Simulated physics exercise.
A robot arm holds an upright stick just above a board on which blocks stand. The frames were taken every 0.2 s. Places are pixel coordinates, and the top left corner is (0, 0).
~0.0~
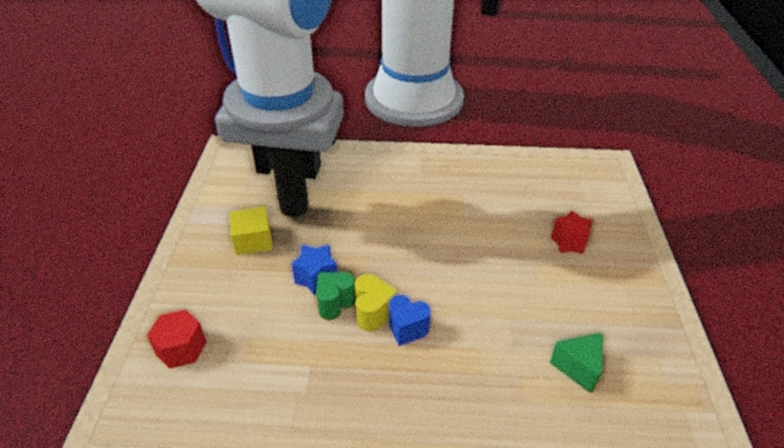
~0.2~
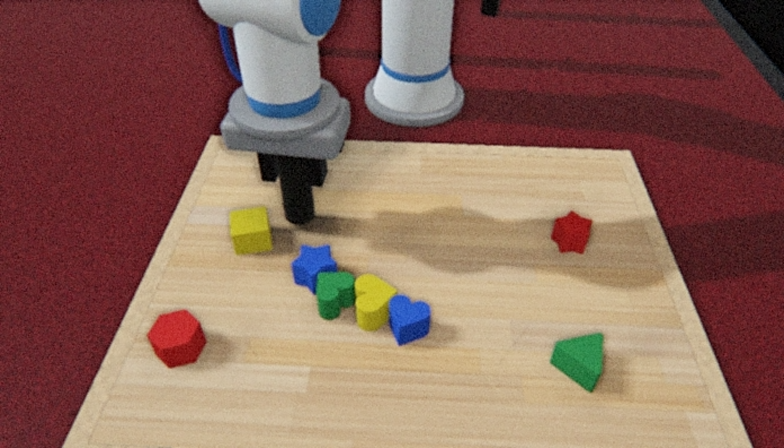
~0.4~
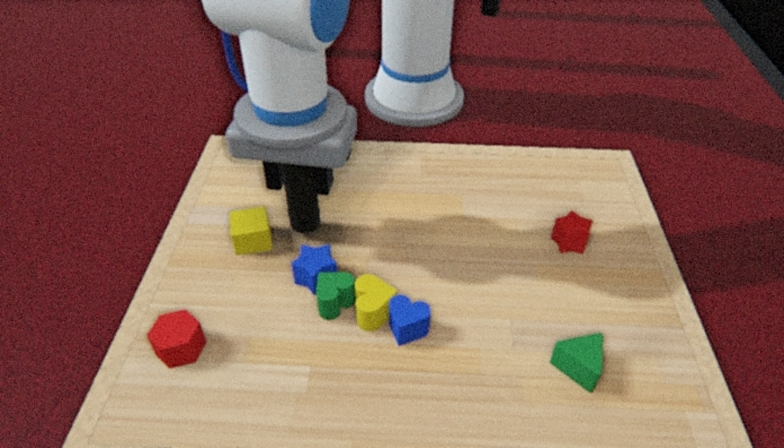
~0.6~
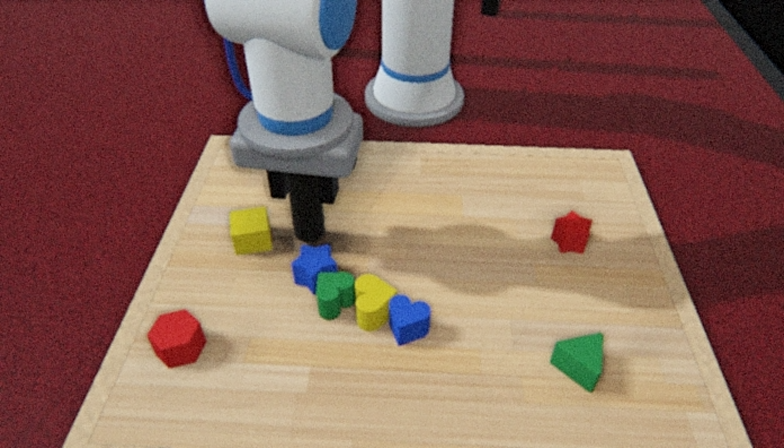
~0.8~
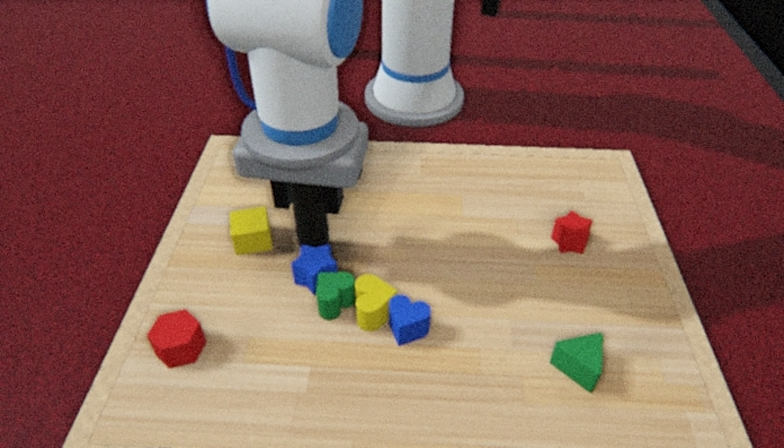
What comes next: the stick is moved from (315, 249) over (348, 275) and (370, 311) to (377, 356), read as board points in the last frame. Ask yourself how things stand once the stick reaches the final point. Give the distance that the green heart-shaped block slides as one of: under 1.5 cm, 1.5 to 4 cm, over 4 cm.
The answer here is from 1.5 to 4 cm.
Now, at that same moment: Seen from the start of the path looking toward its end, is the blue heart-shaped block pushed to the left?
Yes, it checks out.
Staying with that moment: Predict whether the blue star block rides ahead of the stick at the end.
That block drops off.
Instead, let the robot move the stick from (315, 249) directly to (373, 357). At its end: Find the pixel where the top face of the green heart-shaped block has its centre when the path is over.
The centre of its top face lies at (341, 355).
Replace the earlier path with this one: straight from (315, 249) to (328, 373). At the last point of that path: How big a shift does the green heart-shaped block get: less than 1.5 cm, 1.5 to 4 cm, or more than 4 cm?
It shifts over 4 cm.
What follows on the original path. One third of the way, stick at (348, 269); blue star block at (319, 271), turned 50° clockwise; green heart-shaped block at (332, 300), turned 20° anticlockwise.
Two thirds of the way, stick at (370, 305); blue star block at (320, 273), turned 70° clockwise; green heart-shaped block at (331, 302), turned 20° anticlockwise; yellow heart-shaped block at (392, 322); blue heart-shaped block at (436, 331), turned 30° anticlockwise.
At the end, stick at (377, 350); blue star block at (320, 273), turned 70° clockwise; green heart-shaped block at (331, 302), turned 20° anticlockwise; yellow heart-shaped block at (415, 360), turned 45° anticlockwise; blue heart-shaped block at (456, 342), turned 75° anticlockwise.
